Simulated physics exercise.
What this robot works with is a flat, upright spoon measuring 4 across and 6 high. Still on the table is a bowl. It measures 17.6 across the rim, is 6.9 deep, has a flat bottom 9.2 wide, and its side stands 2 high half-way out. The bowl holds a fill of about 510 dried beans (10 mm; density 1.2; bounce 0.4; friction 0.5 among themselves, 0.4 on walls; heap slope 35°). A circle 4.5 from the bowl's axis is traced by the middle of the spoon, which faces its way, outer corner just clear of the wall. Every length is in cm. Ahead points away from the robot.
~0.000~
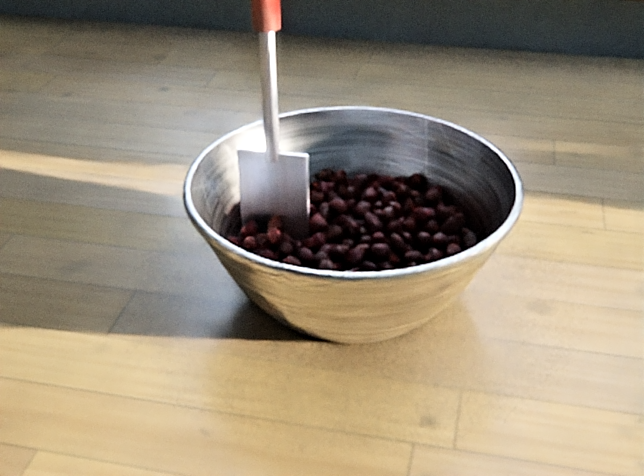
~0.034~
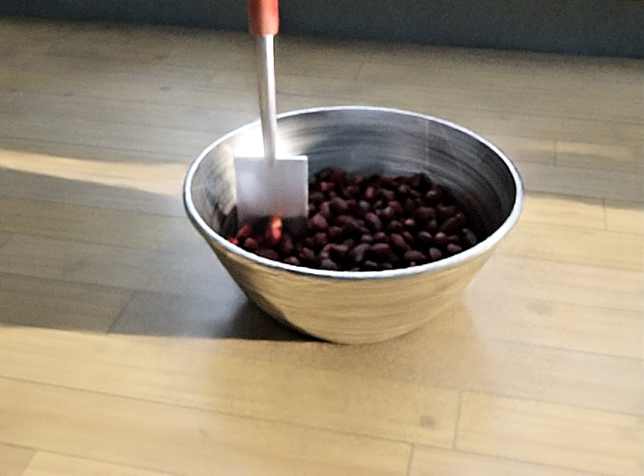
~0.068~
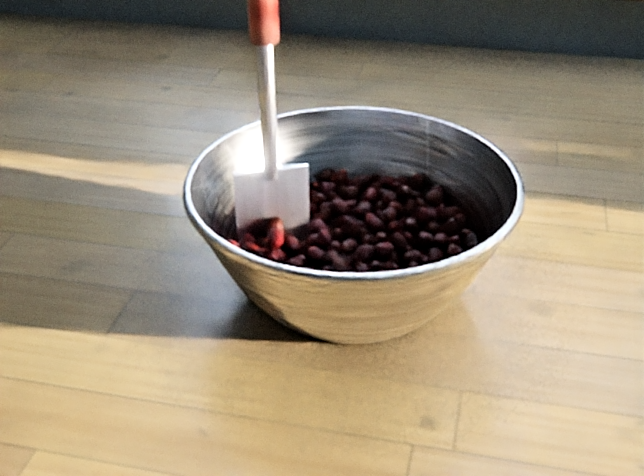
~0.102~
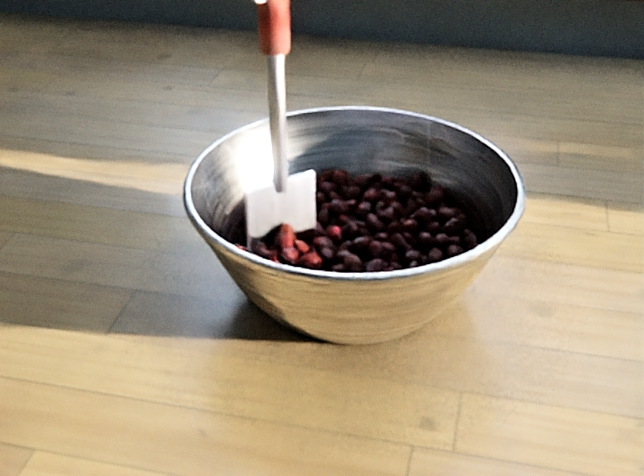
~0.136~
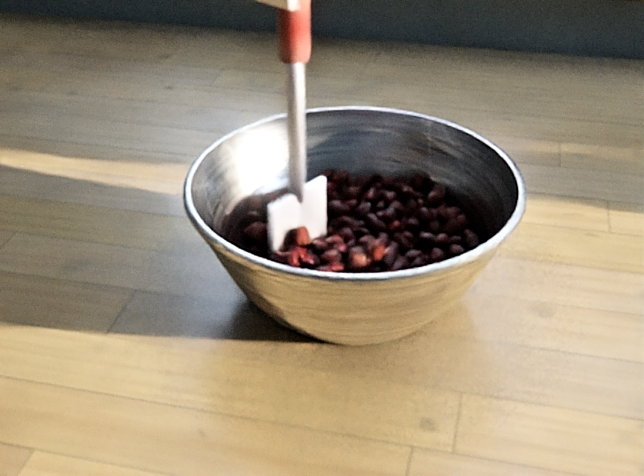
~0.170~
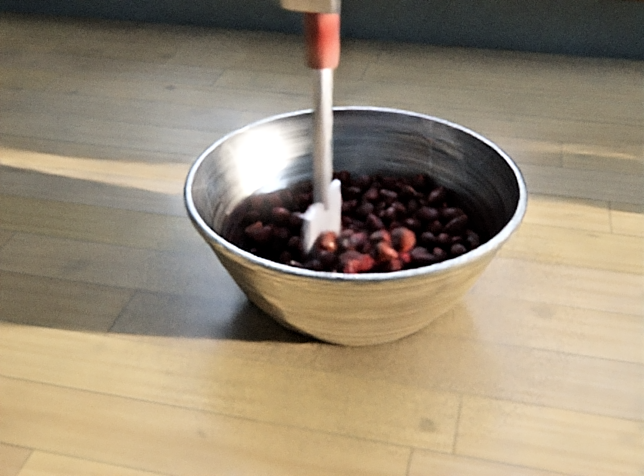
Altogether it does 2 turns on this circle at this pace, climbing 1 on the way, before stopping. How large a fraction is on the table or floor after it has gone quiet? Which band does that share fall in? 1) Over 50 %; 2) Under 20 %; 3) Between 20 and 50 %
The answer is 2.
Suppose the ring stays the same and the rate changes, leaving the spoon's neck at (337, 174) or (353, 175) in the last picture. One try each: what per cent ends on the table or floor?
Around 20 and 20 per cent respectively.
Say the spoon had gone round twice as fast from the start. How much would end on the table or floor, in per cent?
It would be near 40 per cent.
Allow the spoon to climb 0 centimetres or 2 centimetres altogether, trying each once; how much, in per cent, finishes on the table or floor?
That gives about 20 per cent and 10 per cent, in order.
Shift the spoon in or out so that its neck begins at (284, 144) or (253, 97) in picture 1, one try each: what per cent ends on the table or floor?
Roughly 10 and 0 per cent.
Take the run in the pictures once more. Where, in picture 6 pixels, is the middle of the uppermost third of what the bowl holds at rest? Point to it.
I'd put it at about (304, 251).
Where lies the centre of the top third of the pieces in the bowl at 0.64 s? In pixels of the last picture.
About (260, 194) in the last picture.
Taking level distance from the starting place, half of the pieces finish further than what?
About 7 centimetres.
After 0.64 s, 332° round, highest piece 9 above the table; 471 in the bowl, 31 on the table or floor, 6 in flight or on the tool.
After 1.10 s, 224° round, highest piece 8 above the table; 443 in the bowl, 63 on the table or floor, 2 in flight or on the tool.
After 1.53 s, 0° round, highest piece 6 above the table; 440 in the bowl, 68 on the table or floor.
After 2.23 s, 0° round, highest piece 6 above the table; 440 in the bowl, 68 on the table or floor.
In the end, 440 in the bowl, 68 on the table or floor. That is 13 % on the table or floor.
